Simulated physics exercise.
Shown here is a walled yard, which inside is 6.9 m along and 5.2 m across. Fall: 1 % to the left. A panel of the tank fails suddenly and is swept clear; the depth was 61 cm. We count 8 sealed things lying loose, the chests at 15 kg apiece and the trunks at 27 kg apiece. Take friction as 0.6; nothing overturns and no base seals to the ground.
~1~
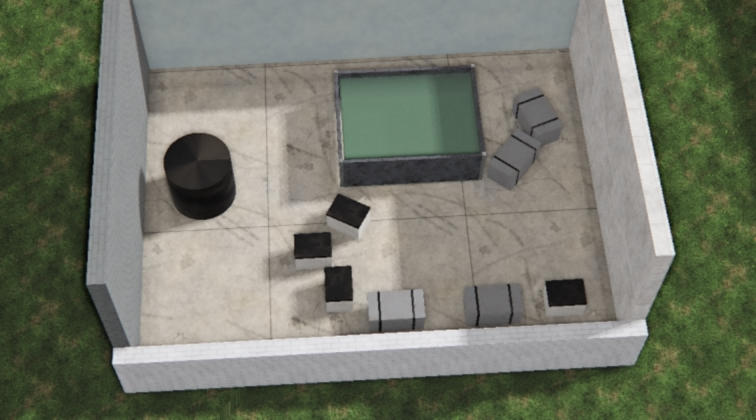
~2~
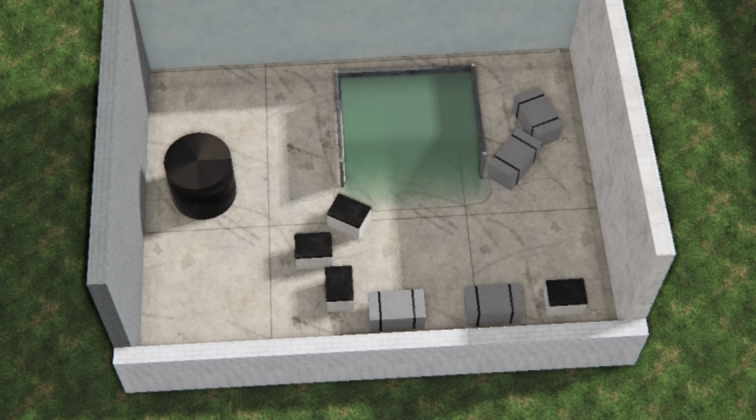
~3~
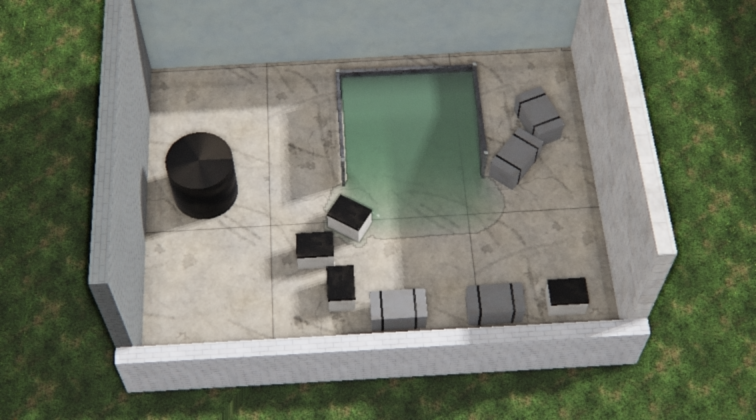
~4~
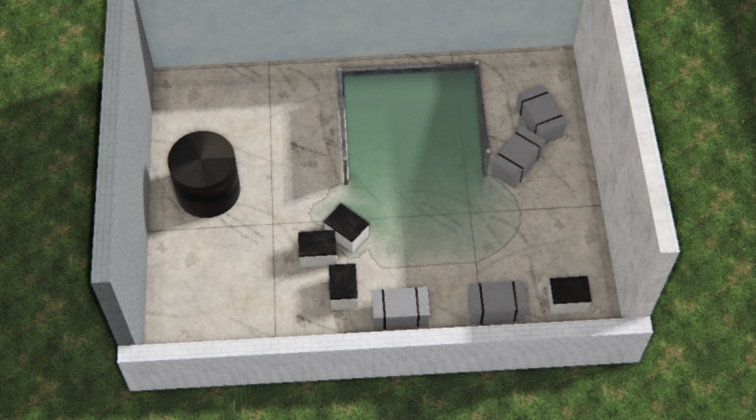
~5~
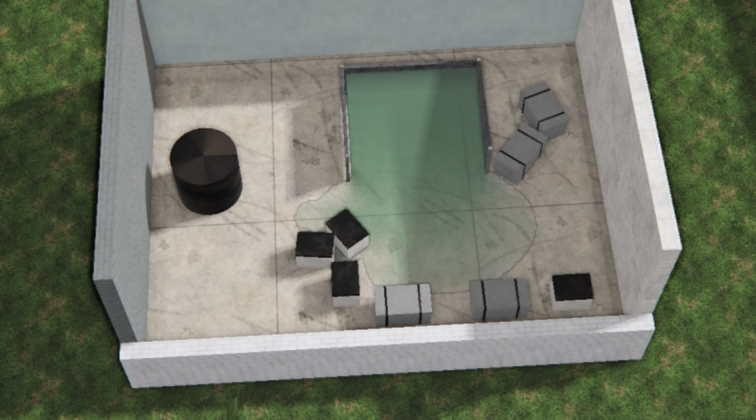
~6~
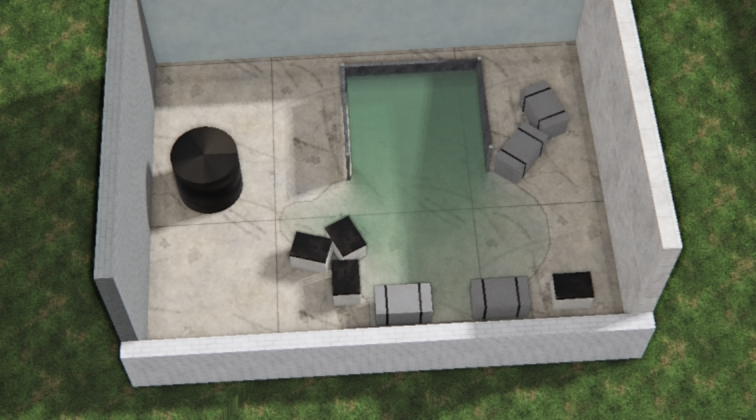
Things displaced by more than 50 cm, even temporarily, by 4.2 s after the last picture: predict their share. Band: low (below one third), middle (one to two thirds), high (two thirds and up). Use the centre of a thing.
High.
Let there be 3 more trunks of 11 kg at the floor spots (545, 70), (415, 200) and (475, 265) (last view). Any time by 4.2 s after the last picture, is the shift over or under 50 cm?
So it's stays below, then gets above, then gets above.
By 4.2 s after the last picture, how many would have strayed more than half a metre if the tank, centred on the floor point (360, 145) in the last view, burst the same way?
Then 6 of them would.
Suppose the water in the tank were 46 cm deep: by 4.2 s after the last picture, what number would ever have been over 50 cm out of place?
So the tally would be 6.
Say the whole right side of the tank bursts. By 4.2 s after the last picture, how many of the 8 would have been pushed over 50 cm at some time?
Then it comes to 5 of them.
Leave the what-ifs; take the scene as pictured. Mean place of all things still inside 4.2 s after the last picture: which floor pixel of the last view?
Roughly at (364, 210).
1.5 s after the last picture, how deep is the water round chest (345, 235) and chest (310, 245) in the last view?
Some 9 cm at the first, some 8 cm at the second.
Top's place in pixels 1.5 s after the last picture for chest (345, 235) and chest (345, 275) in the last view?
I'd say close to (283, 284) and close to (280, 320).
Then, 0.4 s after the last picture 1 of 8 are over 50 cm from their spots; 0 afloat.
Then, 1.5 s after the last picture 4 of 8 are over 50 cm from their spots; 5 afloat.
Then, 2.8 s after the last picture 6 of 8 are over 50 cm from their spots; 6 afloat.
Then, 4.2 s after the last picture 6 of 8 are over 50 cm from their spots, and 6 have been at some point; 5 afloat.
